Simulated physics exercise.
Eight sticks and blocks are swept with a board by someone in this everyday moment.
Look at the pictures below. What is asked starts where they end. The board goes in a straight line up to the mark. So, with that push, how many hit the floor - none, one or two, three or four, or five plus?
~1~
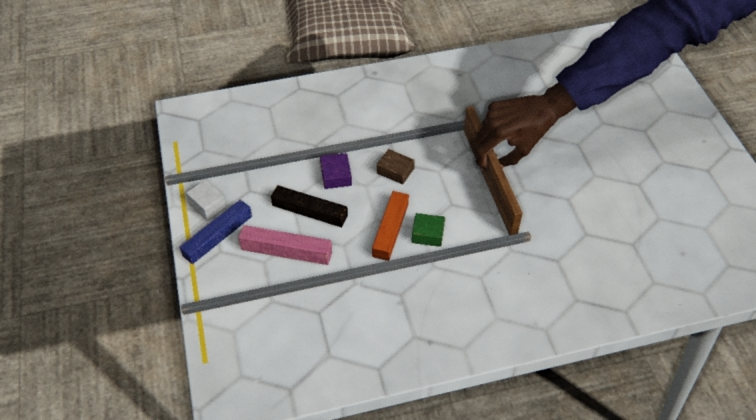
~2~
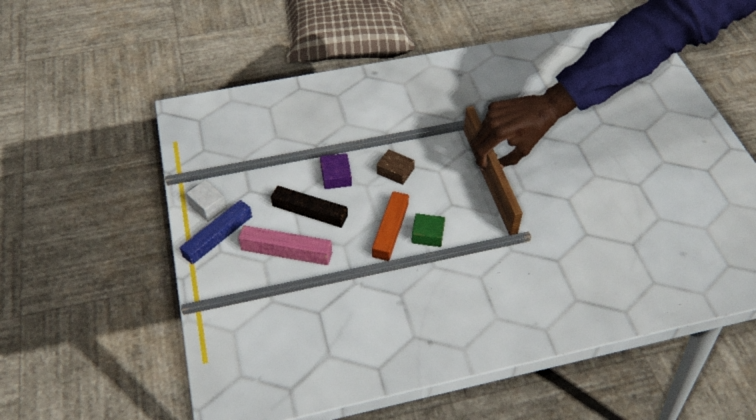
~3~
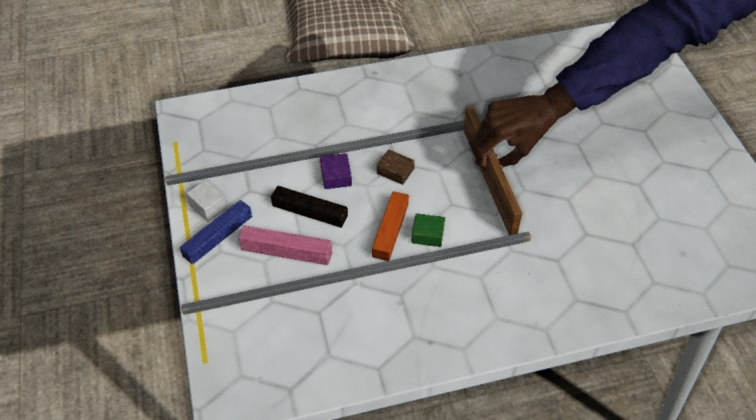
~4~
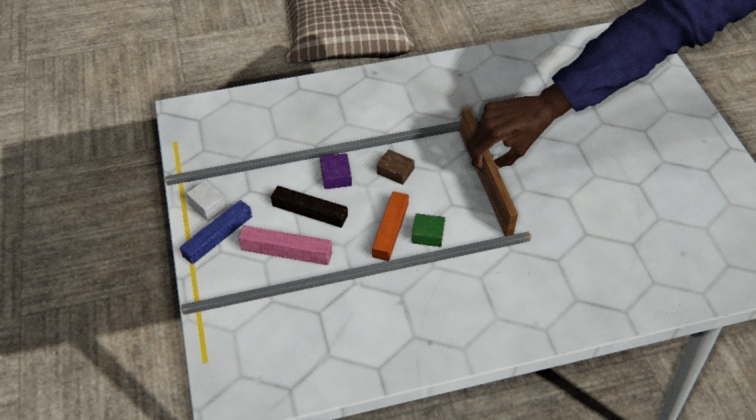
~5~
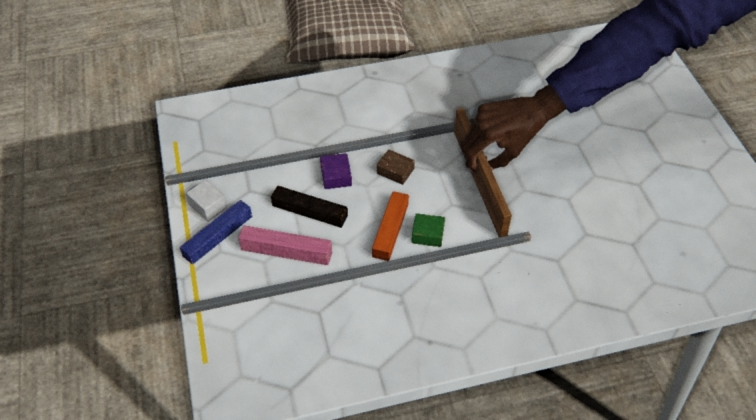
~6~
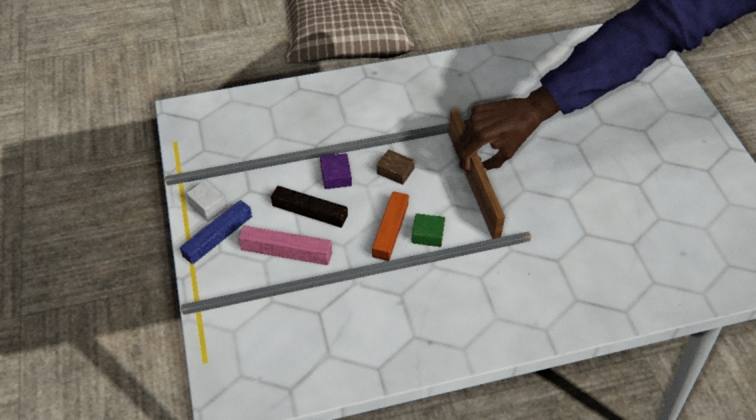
I'd say five plus.
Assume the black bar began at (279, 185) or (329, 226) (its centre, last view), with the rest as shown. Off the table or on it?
For the two starting spots, it does not stay up; it does not stay up.
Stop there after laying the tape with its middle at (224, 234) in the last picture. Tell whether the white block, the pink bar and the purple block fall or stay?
One by one: The white block topples, the pink bar topples, the purple block holds its spot.
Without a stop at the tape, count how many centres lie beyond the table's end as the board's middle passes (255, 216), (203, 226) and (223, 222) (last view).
It comes out as 3, then 5, then 4.
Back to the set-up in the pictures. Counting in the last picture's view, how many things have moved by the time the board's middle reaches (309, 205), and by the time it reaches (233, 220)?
At the first place 8, at the second 8.
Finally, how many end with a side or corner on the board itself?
I count 2 of them.
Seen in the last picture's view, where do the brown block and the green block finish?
Brown block: (170, 202); green block: (179, 290).
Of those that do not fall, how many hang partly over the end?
It's 2.
Soon after, none off yet; white block at rest near (207, 201); blue bar at rest near (216, 231); pink bar moved a little near (268, 244).
At rest, the number that fall off is five or more; fallen, orange stick, purple block, black bar, pink bar, blue bar and white block.
